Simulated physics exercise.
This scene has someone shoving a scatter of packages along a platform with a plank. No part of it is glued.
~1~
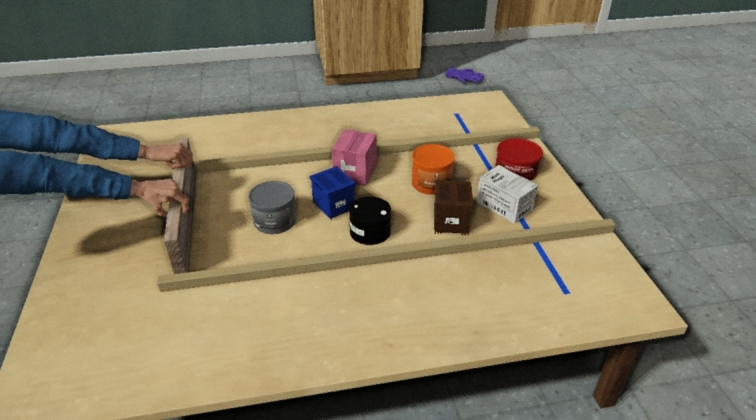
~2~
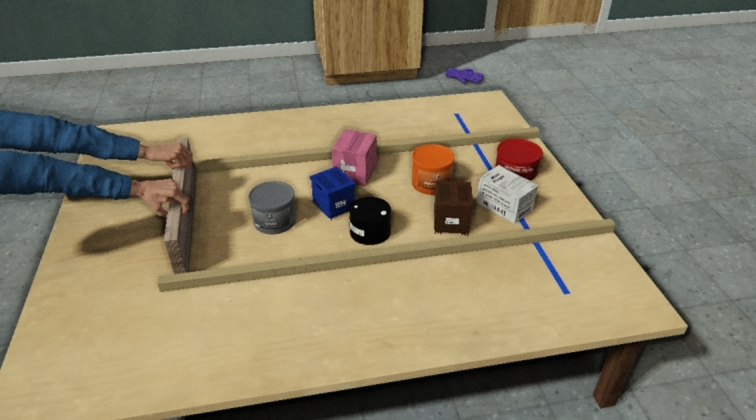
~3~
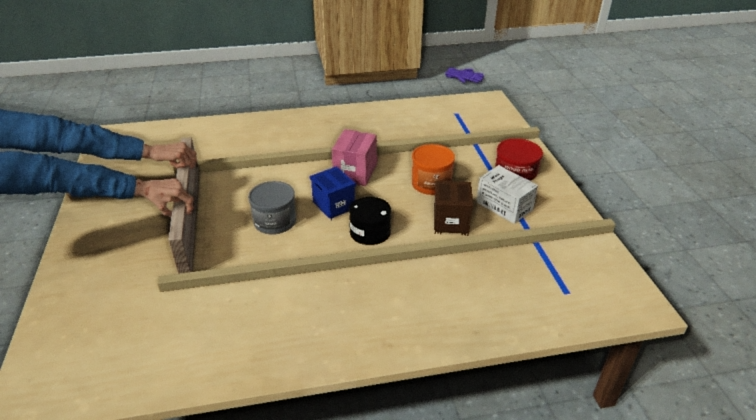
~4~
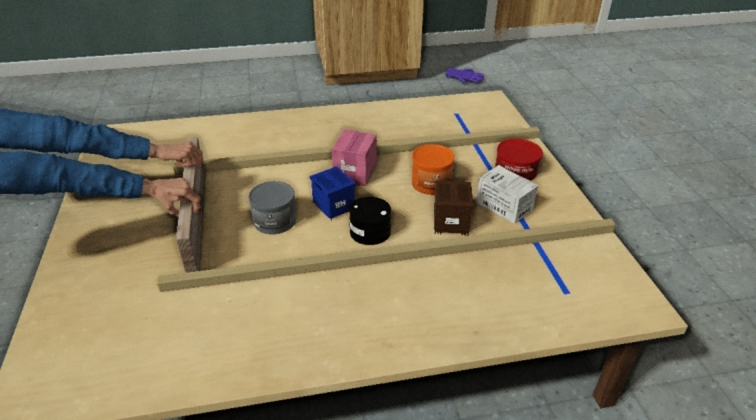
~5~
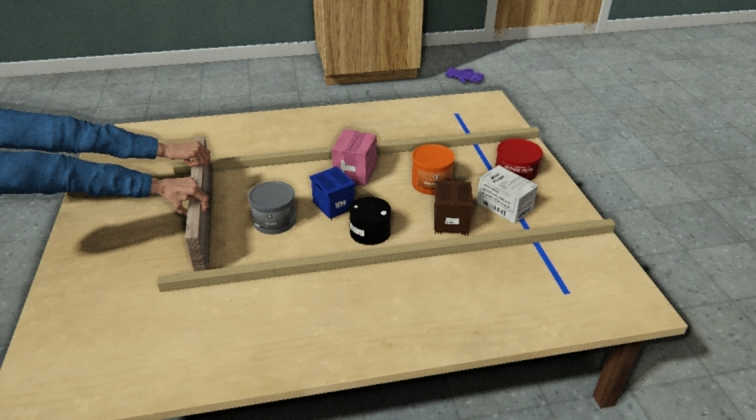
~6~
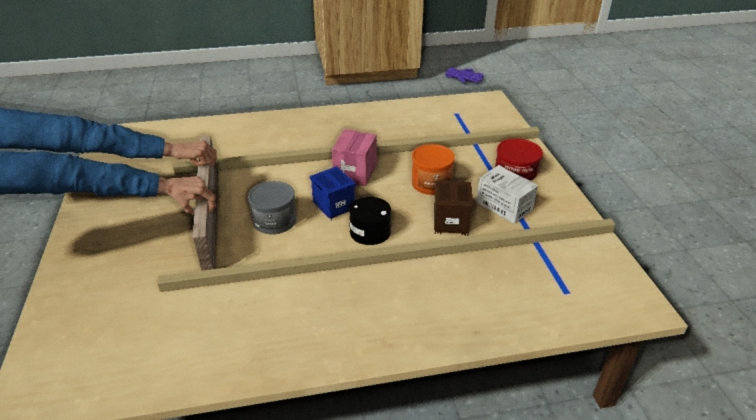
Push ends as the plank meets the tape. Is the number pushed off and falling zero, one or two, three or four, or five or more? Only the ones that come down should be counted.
Honestly, the ones lost over the side add up to one, maybe two.
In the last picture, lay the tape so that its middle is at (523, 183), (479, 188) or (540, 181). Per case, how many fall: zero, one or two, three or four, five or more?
Going one by one, the answers are either three or four, none and three or four.
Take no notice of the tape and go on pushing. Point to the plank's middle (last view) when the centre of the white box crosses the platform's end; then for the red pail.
Its middle is around (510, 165) and around (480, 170).
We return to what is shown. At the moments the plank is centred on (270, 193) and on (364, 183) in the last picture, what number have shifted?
By then 1, and later 5.
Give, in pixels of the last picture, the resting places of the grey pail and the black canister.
Okay, so first (530, 184), and next (545, 211).
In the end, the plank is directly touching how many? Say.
4.
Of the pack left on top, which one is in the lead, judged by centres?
White box, foremost.
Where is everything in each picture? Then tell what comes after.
The first frame shows red pail (518, 160); white box (506, 194); brown tote (452, 208); plank (182, 203); tape (501, 186).
The second frame shows white box (506, 194); blue tote (333, 193).
The third frame shows brown tote (452, 208); black canister (370, 221).
The fourth frame shows red pail (518, 160); pink parcel (355, 157).
The fifth frame shows white box (506, 194); plank (201, 201).
The sixth frame shows red pail (518, 160); white box (506, 194); brown tote (452, 208); plank (207, 200); tape (501, 186).
Soon after, none off yet; red pail at rest near (518, 160); white box at rest near (506, 194); brown tote at rest near (452, 208).
In the end, the number that fall off is one or two; gone, red pail.
